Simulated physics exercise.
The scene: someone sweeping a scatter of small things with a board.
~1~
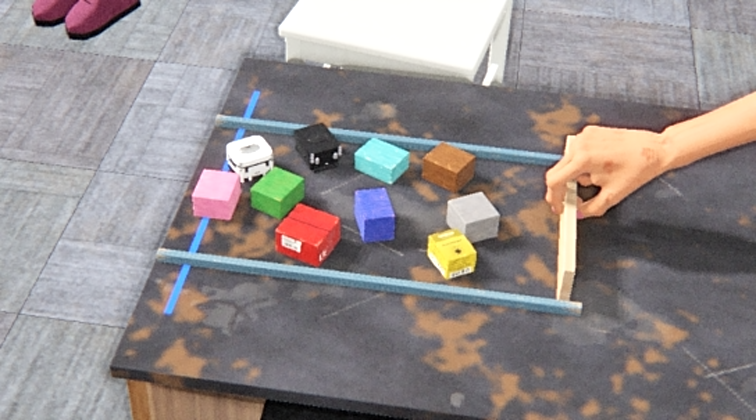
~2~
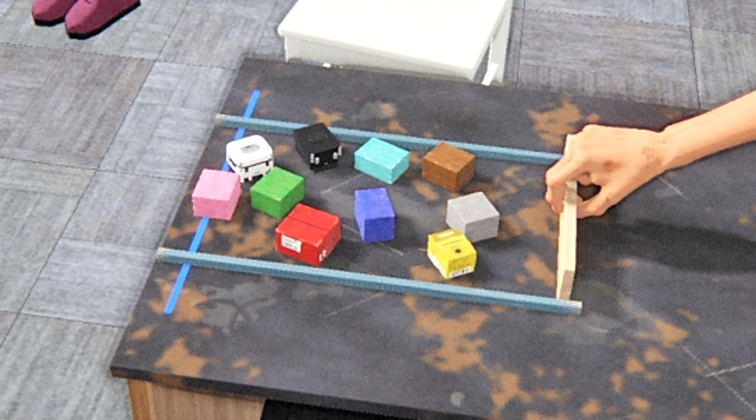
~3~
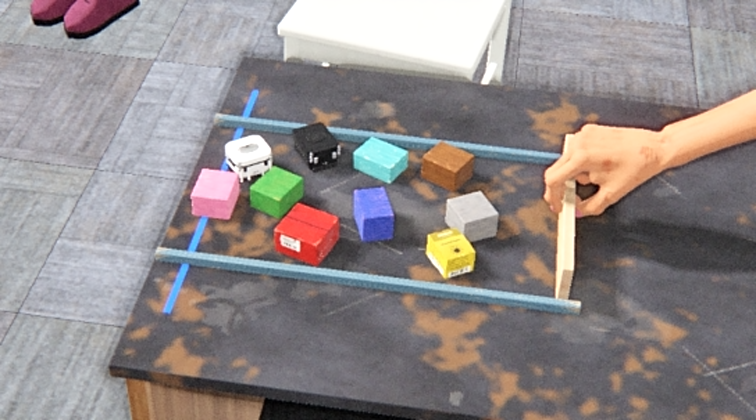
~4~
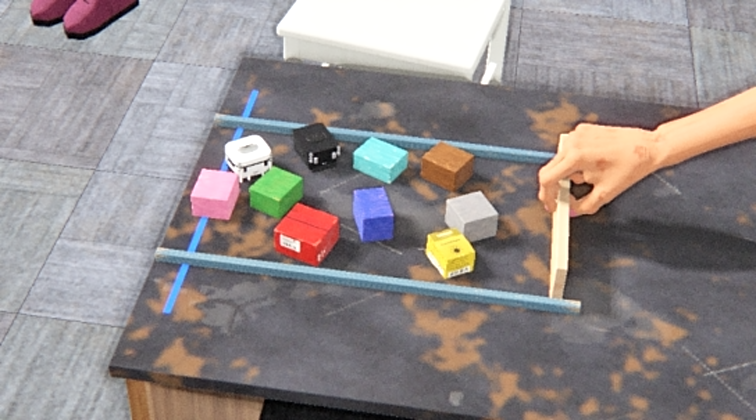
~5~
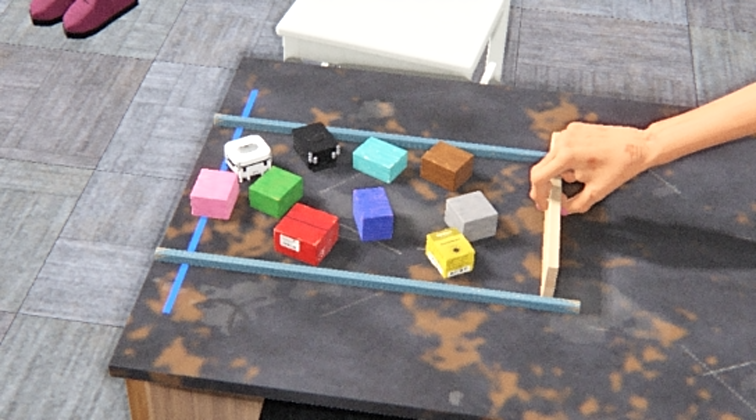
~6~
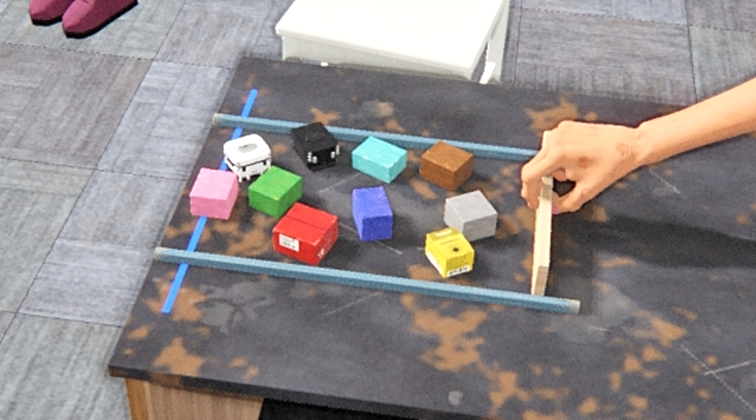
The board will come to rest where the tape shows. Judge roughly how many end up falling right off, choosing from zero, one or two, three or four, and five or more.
Five or more spill over.
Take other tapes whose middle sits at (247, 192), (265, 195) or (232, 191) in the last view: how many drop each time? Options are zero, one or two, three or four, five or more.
So, for the three spots in the order asked, I'd go with three or four, either three or four and five or over.
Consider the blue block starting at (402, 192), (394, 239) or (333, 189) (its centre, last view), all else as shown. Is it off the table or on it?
Try one it goes off the edge; try two it goes off the edge; try three it goes off the edge.
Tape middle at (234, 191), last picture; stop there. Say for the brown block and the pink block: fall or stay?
Brown block: Still there. Pink block: Over the edge.
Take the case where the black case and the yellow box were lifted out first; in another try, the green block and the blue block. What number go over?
Try one: 4; try two: 5.
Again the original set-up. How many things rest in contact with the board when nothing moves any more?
Contact count: 3.
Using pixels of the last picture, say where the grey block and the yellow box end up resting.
In the last picture, roughly (196, 177) and (184, 218).
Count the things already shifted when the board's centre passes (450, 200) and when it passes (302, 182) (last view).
The counts are 3 and 10.
Soon after, none off yet; pink block at rest near (215, 194); white case at rest near (247, 158); green block at rest near (276, 192).
Then, none off yet; pink block at rest near (215, 194); white case moved a little near (232, 160); green block moved a little near (262, 188).
Further on, none off yet; pink block tipped a little near (165, 190); white case tipped well over near (165, 184); green block moved well along near (202, 172).
At rest, the number that fall off is five or more; fallen, blue block, turquoise block, red box, black case, green block, white case and pink block.
